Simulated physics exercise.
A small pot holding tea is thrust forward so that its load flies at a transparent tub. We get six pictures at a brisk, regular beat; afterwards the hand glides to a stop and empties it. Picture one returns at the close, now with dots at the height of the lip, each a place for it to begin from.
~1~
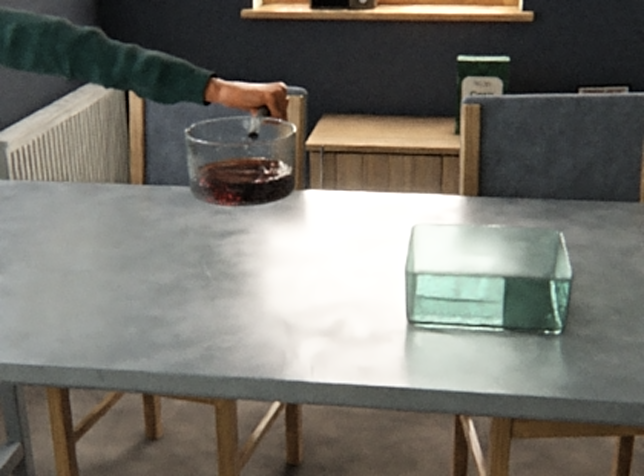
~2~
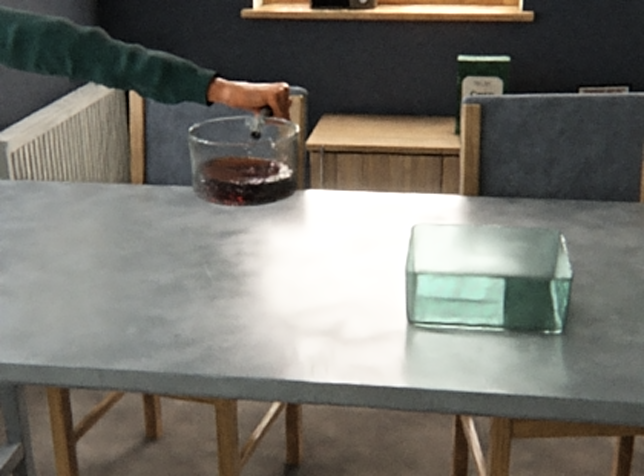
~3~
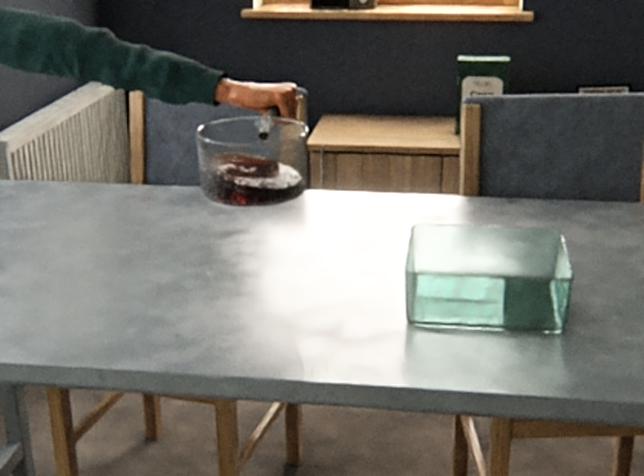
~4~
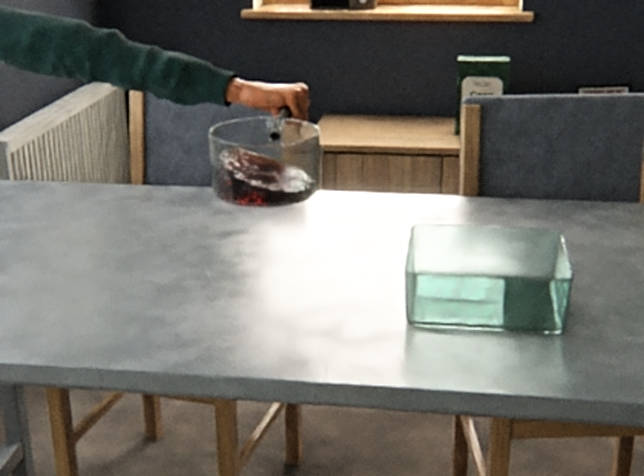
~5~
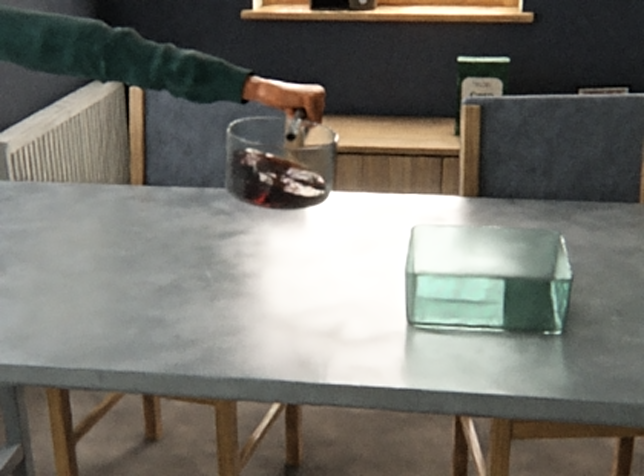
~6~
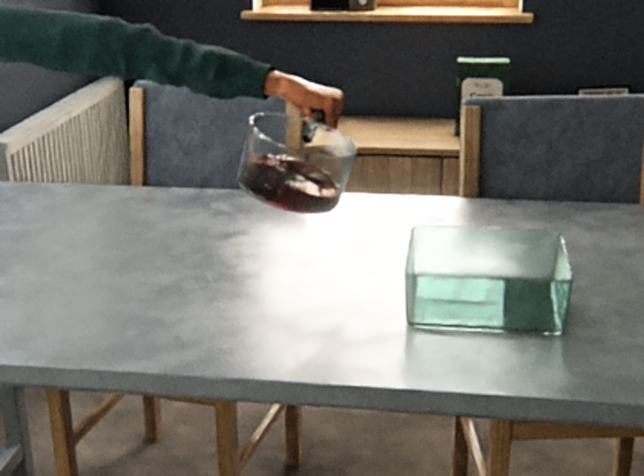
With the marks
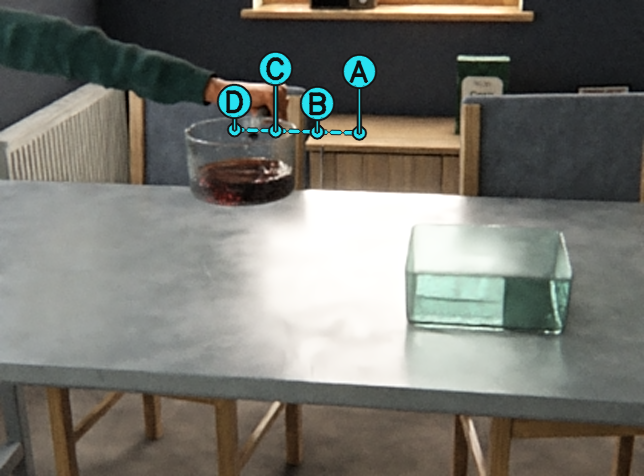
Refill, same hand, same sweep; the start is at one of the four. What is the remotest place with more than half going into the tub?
I would pick spot B.
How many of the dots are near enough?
Two.
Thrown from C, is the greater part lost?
Yes.
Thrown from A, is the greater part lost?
No, not at all.
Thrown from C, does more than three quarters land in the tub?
No, less.
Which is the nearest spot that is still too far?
That would be C.
On the marked copy, A at (359, 133); B at (317, 131); C at (275, 130); D at (234, 129).
With A, about 91 % lands in the tub, 6 % falls short and 3 % goes beside or beyond.
With B, about 65 % lands in the tub, 24 % falls short and 10 % goes beside or beyond.
With C, about 34 % lands in the tub, 60 % falls short and 6 % goes beside or beyond.
With D, about 4 % lands in the tub, 96 % falls short.
